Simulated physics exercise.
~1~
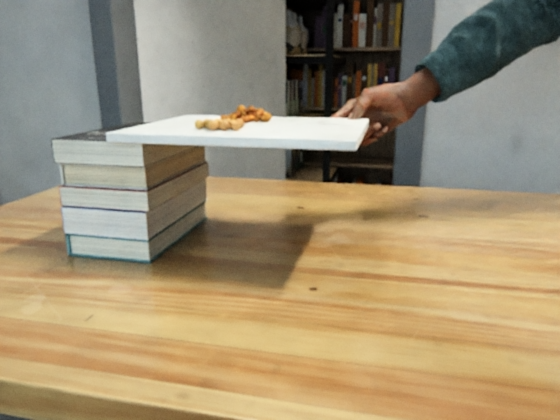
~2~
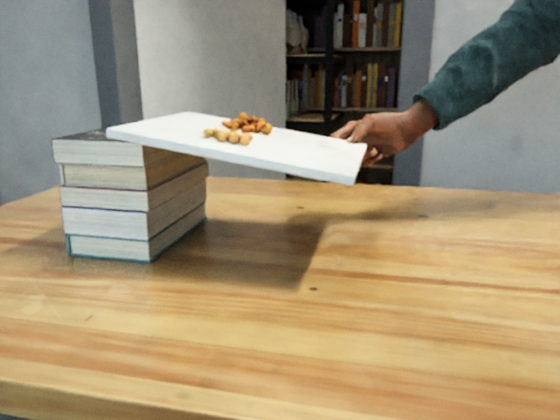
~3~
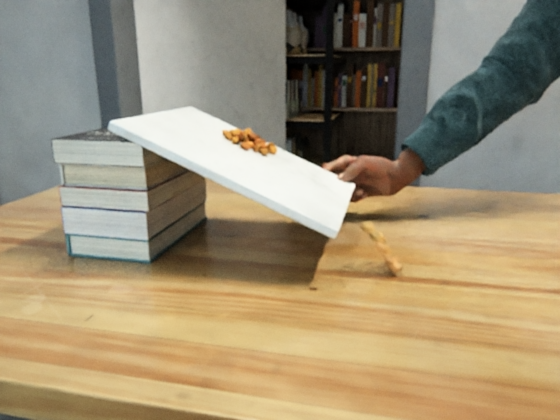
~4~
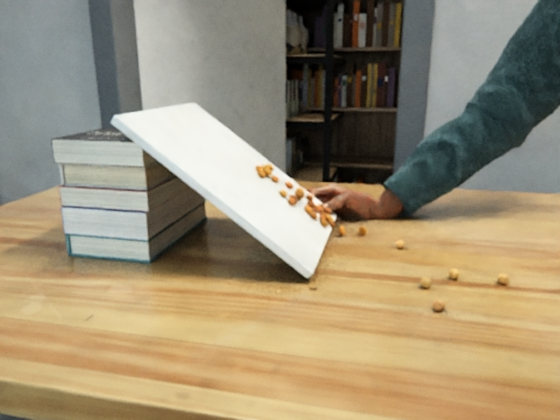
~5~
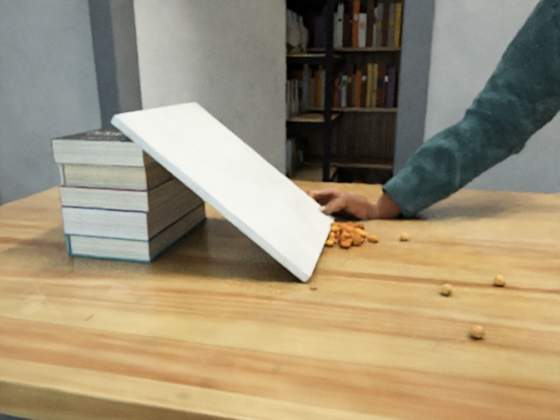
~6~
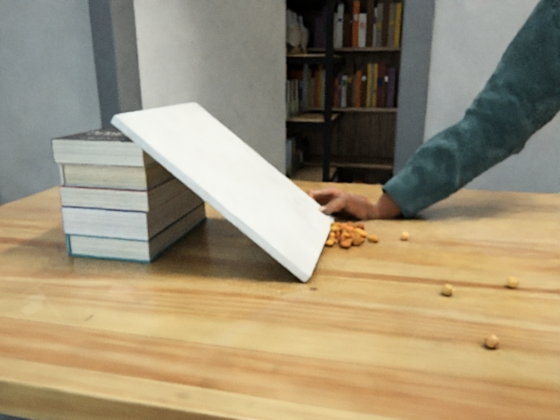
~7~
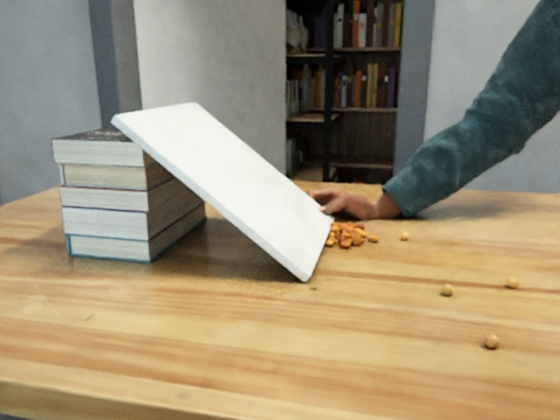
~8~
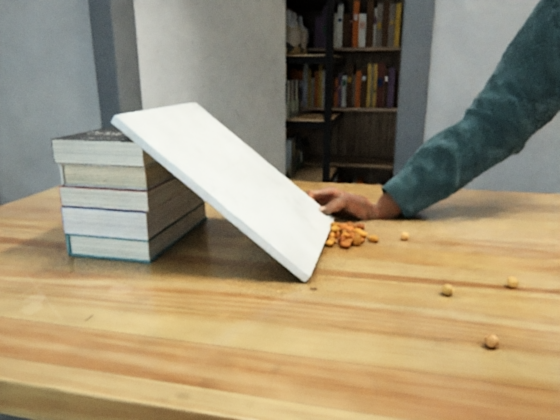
A hand lowers a board's end to the table, and small nuts slide and scatter rightward.
